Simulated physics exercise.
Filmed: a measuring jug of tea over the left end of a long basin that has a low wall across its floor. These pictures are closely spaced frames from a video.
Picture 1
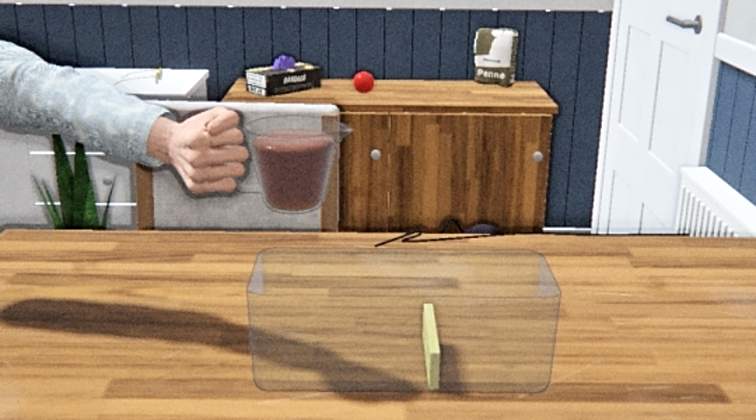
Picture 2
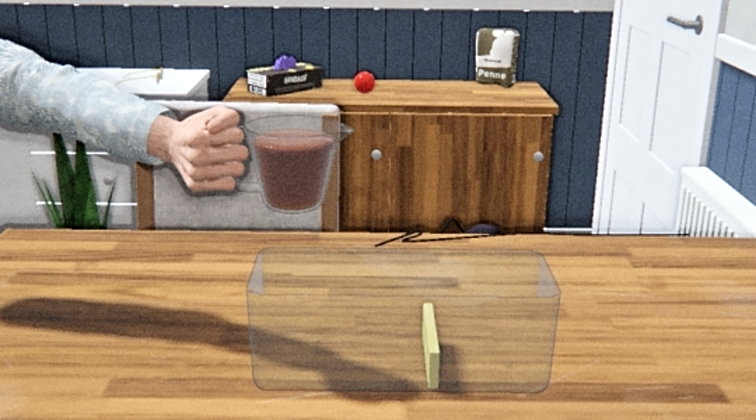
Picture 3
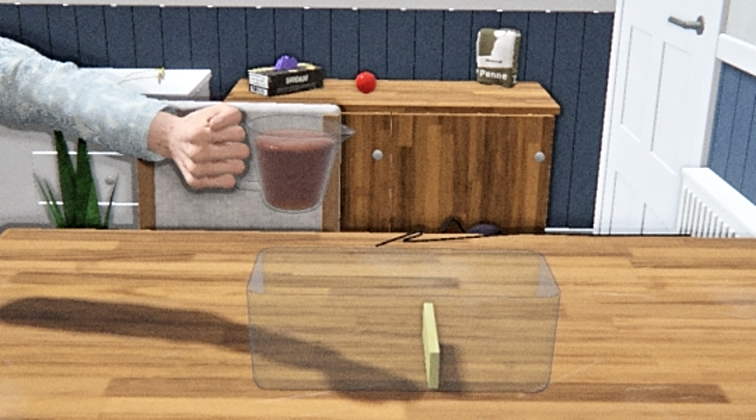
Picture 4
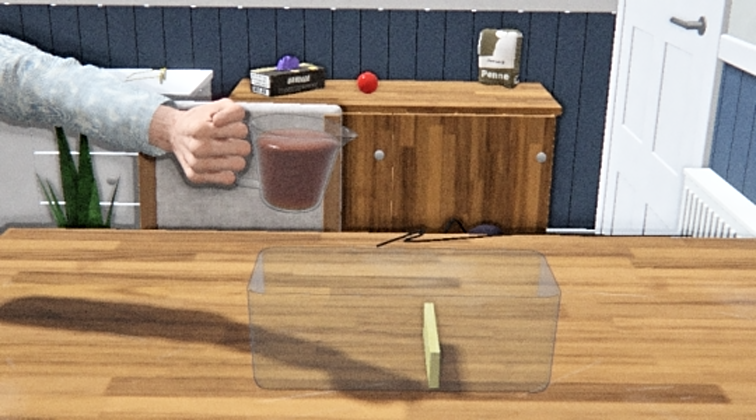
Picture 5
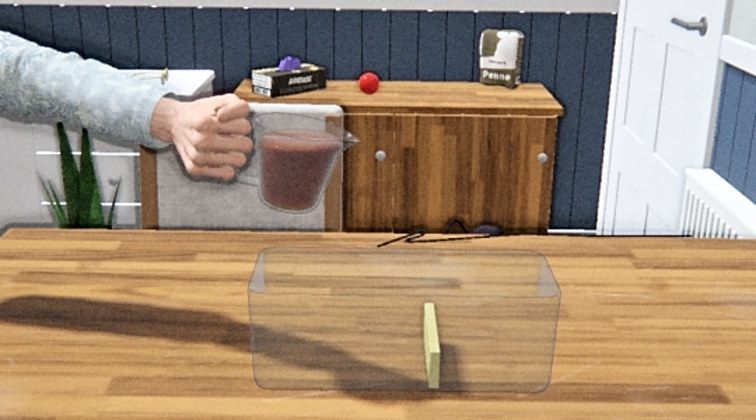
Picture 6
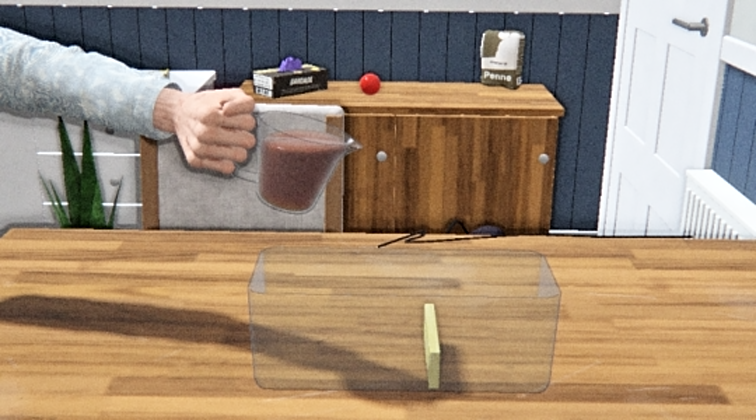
A clear measuring jug of reddish-brown tea, gripped by a hand in a pale blue-grey sleeve at left, hangs over the left part of a long transparent basin on a wooden table, seen from the front. A low yellowish wall stands inside the basin, with a wooden cabinet, red ball and white door behind. The hand gradually tilts the jug rightward, slowly at first, while the view stays almost still.
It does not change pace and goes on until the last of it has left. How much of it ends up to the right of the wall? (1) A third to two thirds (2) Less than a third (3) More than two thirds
(2) Less than a third.
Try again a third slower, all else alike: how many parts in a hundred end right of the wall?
It comes to near 5 per cent.
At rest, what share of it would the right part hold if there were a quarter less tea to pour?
Estimated share: Around 5 %.
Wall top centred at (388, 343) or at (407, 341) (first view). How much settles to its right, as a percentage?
In order, some 60 and 30 in a hundred.
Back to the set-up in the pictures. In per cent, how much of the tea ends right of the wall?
5 % or thereabouts.
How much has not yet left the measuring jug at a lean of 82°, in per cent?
I'd put it at some 55 in a hundred.
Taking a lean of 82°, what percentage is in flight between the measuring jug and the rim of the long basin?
Roughly 30 percent.
A moment on, the measuring jug is tipped on its side and 53 per cent is still to pour, 20 is left of the wall and 0 right of it.
Next, the measuring jug is tipped right over and 3 per cent is still to pour, 88 is left of the wall and 2 right of it.
Then the measuring jug is tipped right over and 0 per cent is still to pour, 92 is left of the wall and 5 right of it.
Later the measuring jug is tipped right over and 0 per cent is still to pour, 92 is left of the wall and 5 right of it.
Finally, 92 per cent lies left of the wall, 5 right of it and 2 outside.
